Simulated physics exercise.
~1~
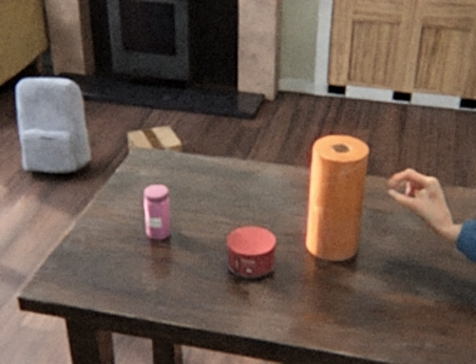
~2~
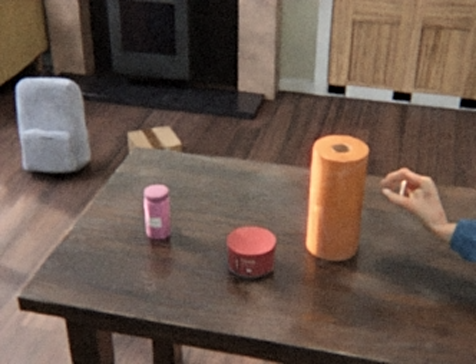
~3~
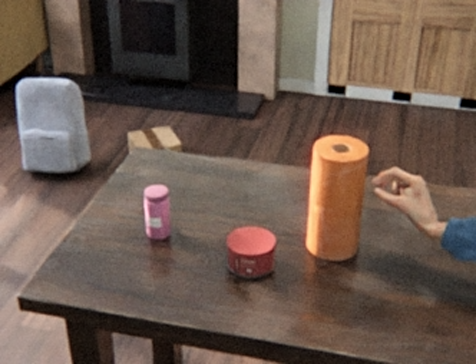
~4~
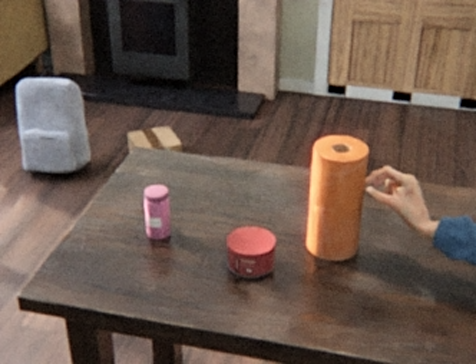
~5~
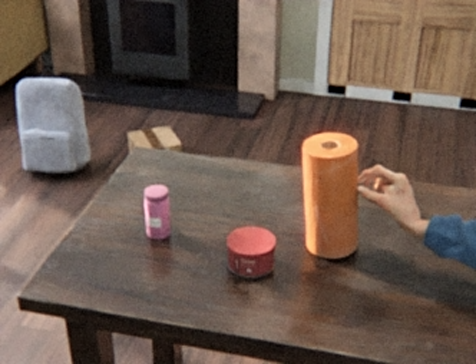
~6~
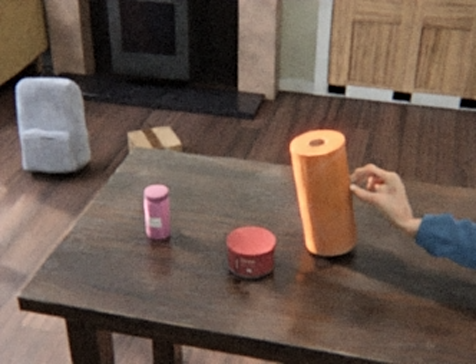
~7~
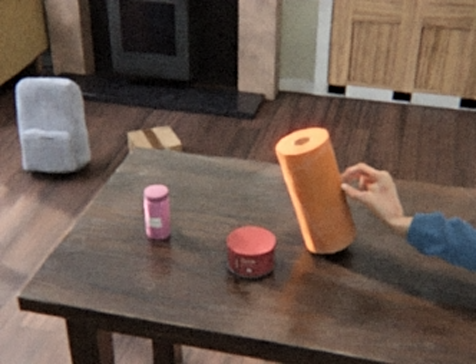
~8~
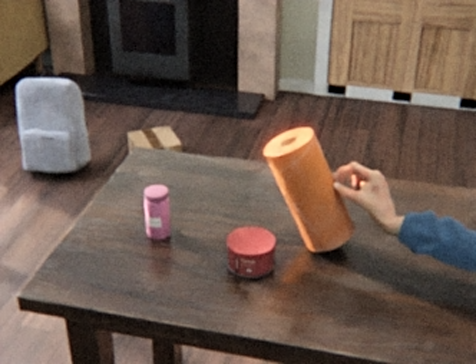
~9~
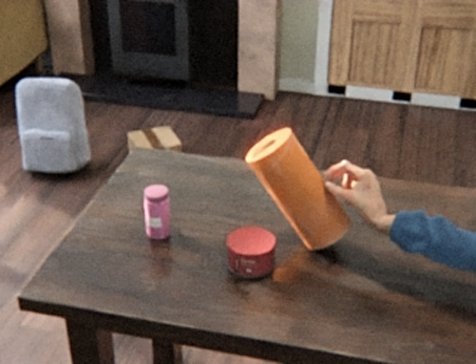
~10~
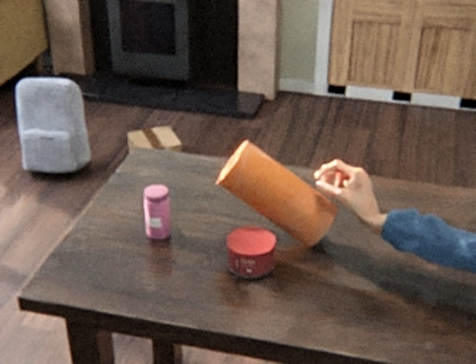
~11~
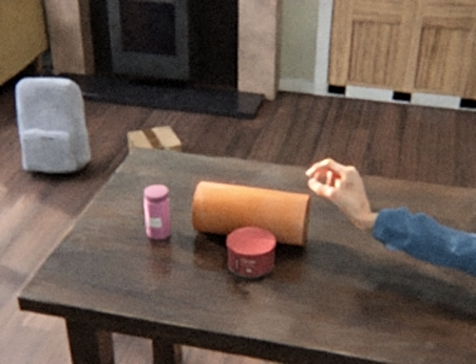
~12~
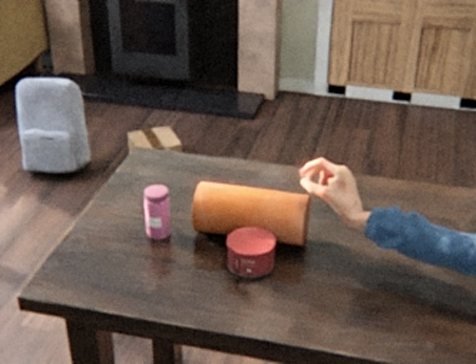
A hand pushes the orange roll left until it tips onto its side behind the red tub.
